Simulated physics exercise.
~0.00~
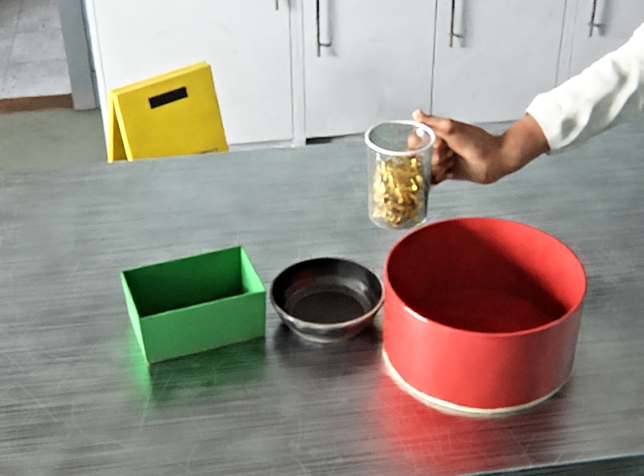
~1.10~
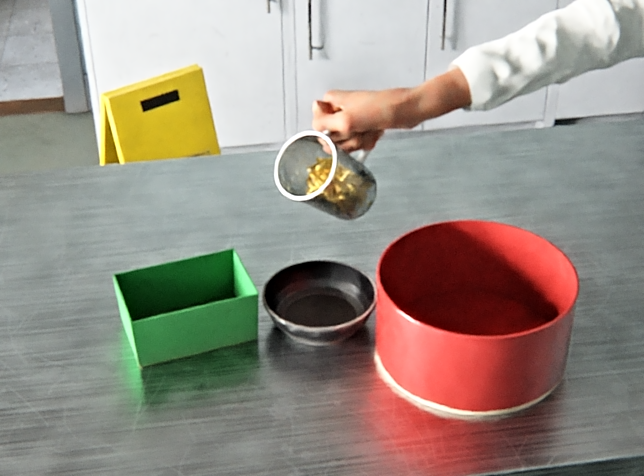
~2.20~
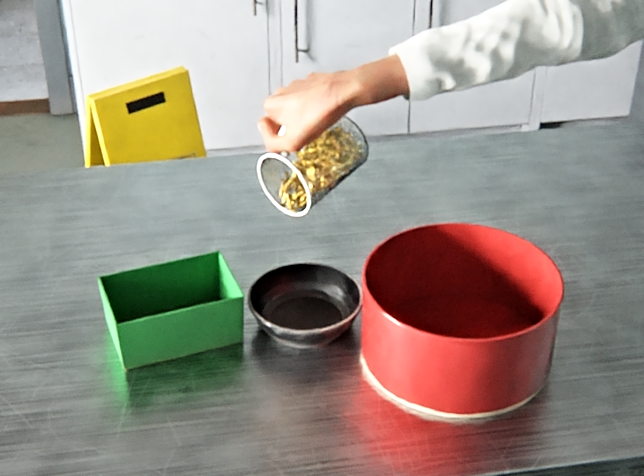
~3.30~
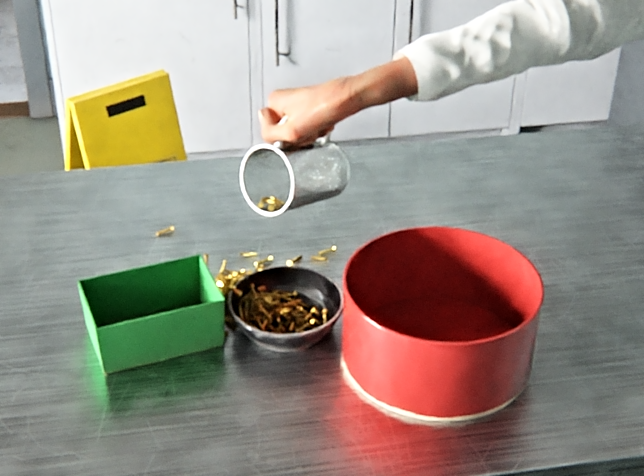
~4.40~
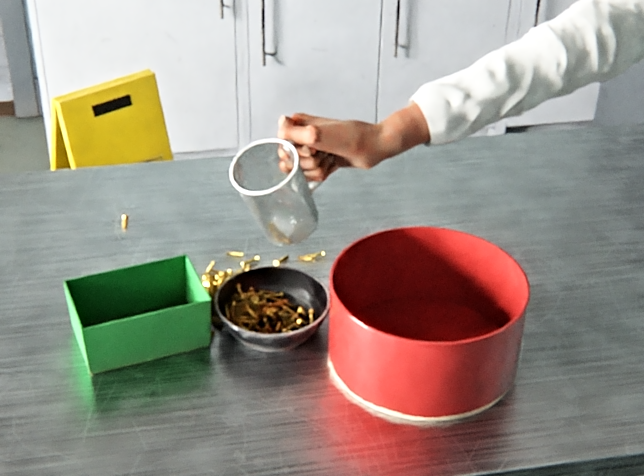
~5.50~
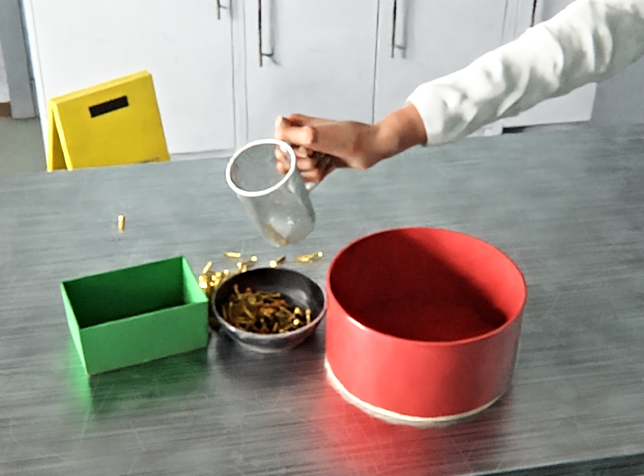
We see a hand tip a clear cup of small brass-coloured screws over a black bowl between a green tin and a red pot, spilling many onto the table, then turn the cup partly back up, leaving screws in and around the bowl.
